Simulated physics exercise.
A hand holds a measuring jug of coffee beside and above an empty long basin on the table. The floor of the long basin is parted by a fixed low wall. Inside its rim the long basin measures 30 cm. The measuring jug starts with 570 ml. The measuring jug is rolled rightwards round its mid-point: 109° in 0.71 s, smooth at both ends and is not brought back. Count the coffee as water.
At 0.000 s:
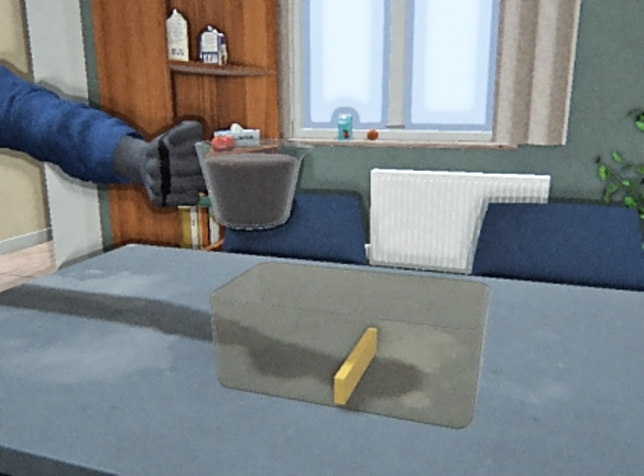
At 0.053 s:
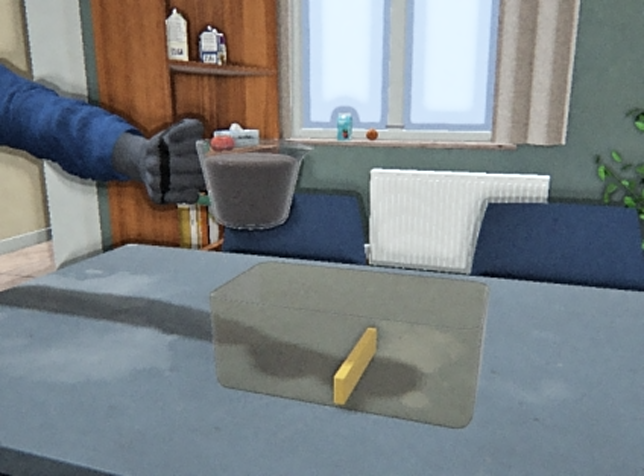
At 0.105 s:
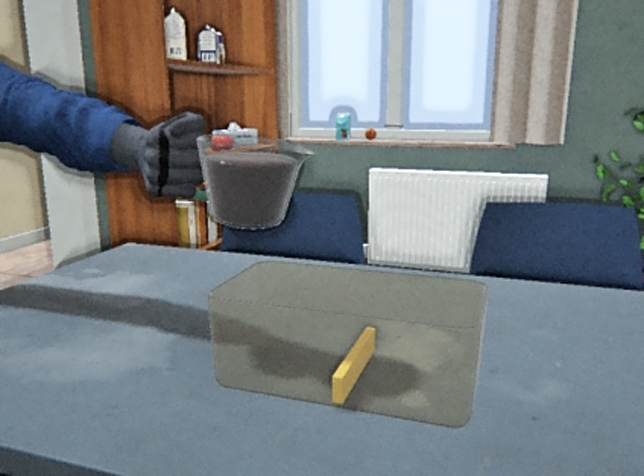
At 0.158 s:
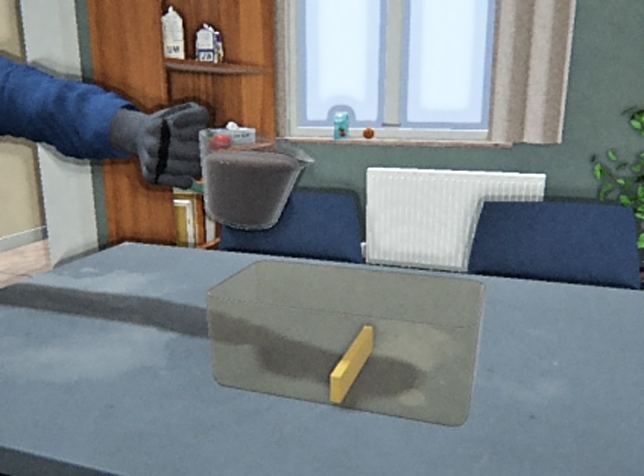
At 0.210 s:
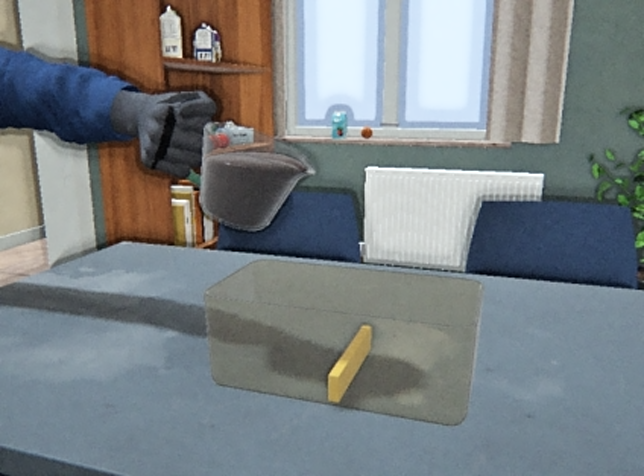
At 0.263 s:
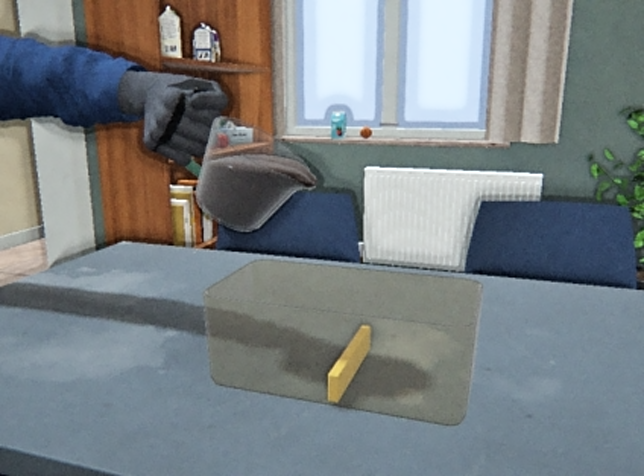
A gloved hand in a blue sleeve holds a clear jug of dark liquid at the left, above a grey-blue table seen from slightly above in a room with a window. A see-through basin with an upright yellow strip inside sits on the table, before dark blue chairs, a white radiator and wooden shelves. The hand tilts the jug rightwards, slowly and then further, while the view shifts very slightly.
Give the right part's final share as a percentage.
The far part has some 29 per cent.
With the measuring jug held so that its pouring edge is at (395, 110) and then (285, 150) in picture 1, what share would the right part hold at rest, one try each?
First 70, then 10 per cent.
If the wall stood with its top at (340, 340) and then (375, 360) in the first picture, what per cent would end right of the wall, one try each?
In turn about 50 and 15 per cent.
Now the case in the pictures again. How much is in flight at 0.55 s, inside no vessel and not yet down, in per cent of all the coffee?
Some 26 per cent.
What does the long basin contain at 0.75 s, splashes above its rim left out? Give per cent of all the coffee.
Near 92 in a hundred.
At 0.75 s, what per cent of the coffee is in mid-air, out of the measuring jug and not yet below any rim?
About 5 per cent.
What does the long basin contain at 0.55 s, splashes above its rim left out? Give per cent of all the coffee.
About 40 per cent.
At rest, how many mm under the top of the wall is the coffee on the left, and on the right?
Left about 16 mm, right about 24 mm.
After 0.55 s the tilt is 95° and 33 per cent is still to pour, 22 is left of the wall and 18 right of it.
After 0.75 s the tilt is 109° and 2 per cent is still to pour, 69 is left of the wall and 24 right of it.
After 0.97 s the tilt is 109° and 0 per cent is still to pour, 68 is left of the wall and 29 right of it.
After 1.21 s the tilt is 109° and 0 per cent is still to pour, 68 is left of the wall and 29 right of it.
In the end 68 per cent lies left of the wall, 29 right of it and 3 outside.
